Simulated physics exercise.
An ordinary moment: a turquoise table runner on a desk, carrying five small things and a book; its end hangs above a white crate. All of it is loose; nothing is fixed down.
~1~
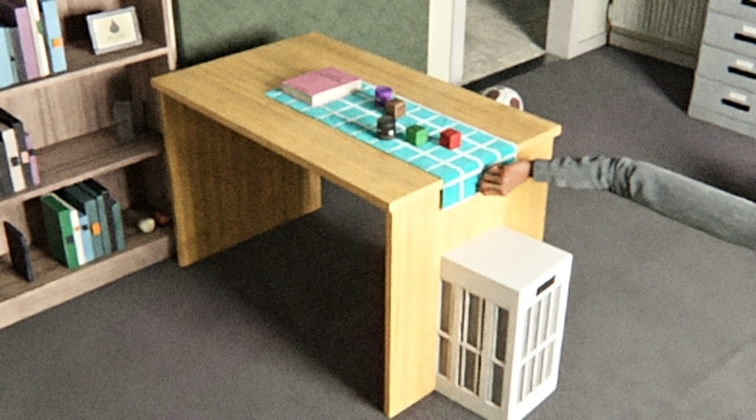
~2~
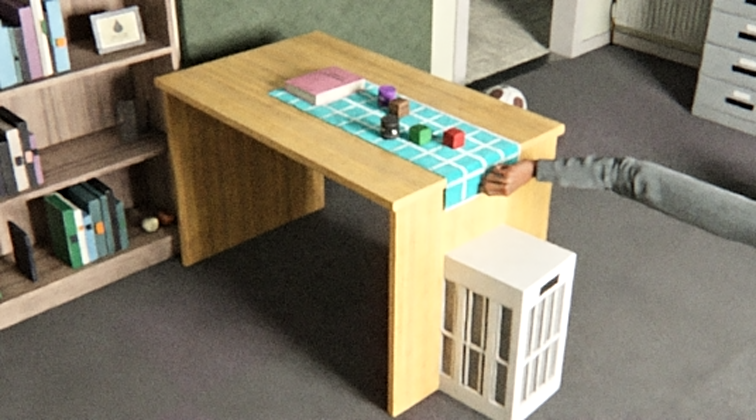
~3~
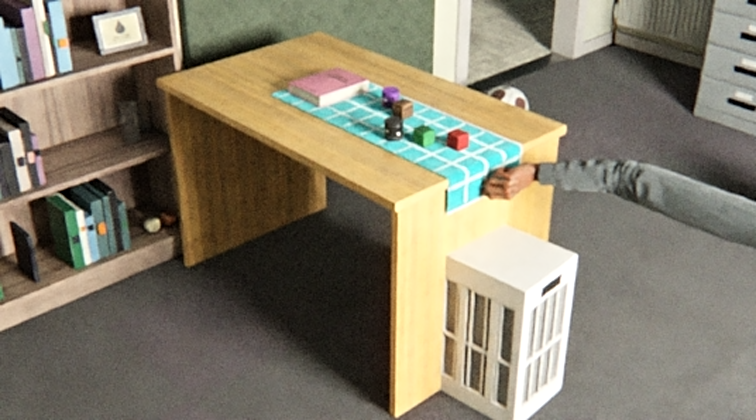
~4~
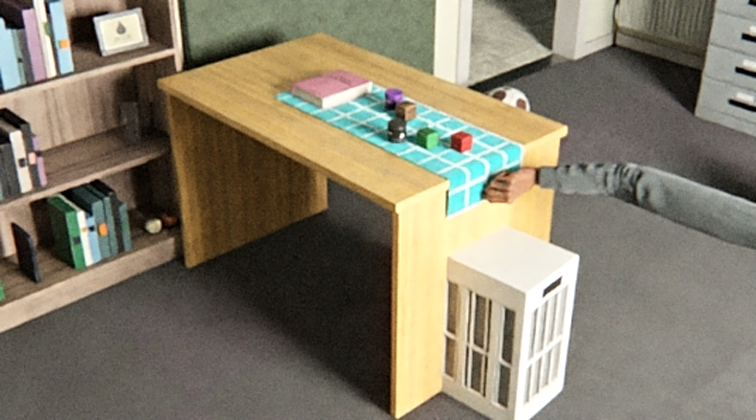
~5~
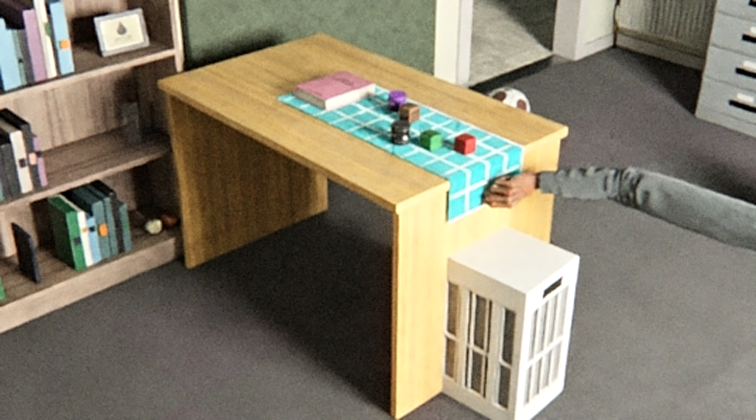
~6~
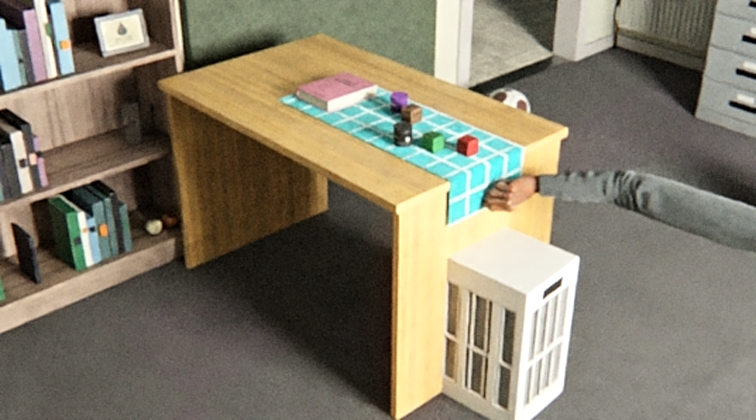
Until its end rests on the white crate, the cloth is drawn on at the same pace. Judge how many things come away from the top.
One thing comes away.
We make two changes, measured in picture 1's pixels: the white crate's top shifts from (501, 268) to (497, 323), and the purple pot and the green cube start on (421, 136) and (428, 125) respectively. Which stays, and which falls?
In the end the purple pot gets dislodged; meanwhile the green cube gets dislodged.
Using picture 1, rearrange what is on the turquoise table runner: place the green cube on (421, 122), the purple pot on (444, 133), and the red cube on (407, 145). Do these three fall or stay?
Green cube stays, purple pot stays, red cube stays.
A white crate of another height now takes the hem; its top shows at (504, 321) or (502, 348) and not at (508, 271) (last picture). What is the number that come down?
Respectively 3 and 4.
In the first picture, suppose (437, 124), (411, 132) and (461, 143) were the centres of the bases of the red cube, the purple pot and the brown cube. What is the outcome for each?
Well, the red cube is safe, the purple pot is safe, and the brown cube is dislodged.
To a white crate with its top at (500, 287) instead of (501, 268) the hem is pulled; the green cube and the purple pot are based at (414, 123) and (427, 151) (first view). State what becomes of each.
The green cube stays put; the purple pot is lost.
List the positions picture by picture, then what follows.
In the first picture, hem (442, 212); red cube (451, 132); green cube (416, 128); black pot (386, 119); brown cube (396, 101); purple pot (383, 89); top of the crate (501, 268).
In the second picture, hem (446, 212); red cube (454, 131).
In the third picture, hem (448, 215); green cube (424, 129).
In the fourth picture, hem (448, 218); black pot (397, 122); top of the crate (508, 269).
In the fifth picture, hem (449, 224); brown cube (410, 106).
In the sixth picture, hem (449, 227); red cube (468, 138); green cube (433, 134); black pot (403, 126); brown cube (412, 107); purple pot (399, 95).
Soon after, hem near (485, 222); all still up.
After that, hem on the crate; red cube gone.
In the end, hem on the crate; red cube gone. The count of fallen things is one.
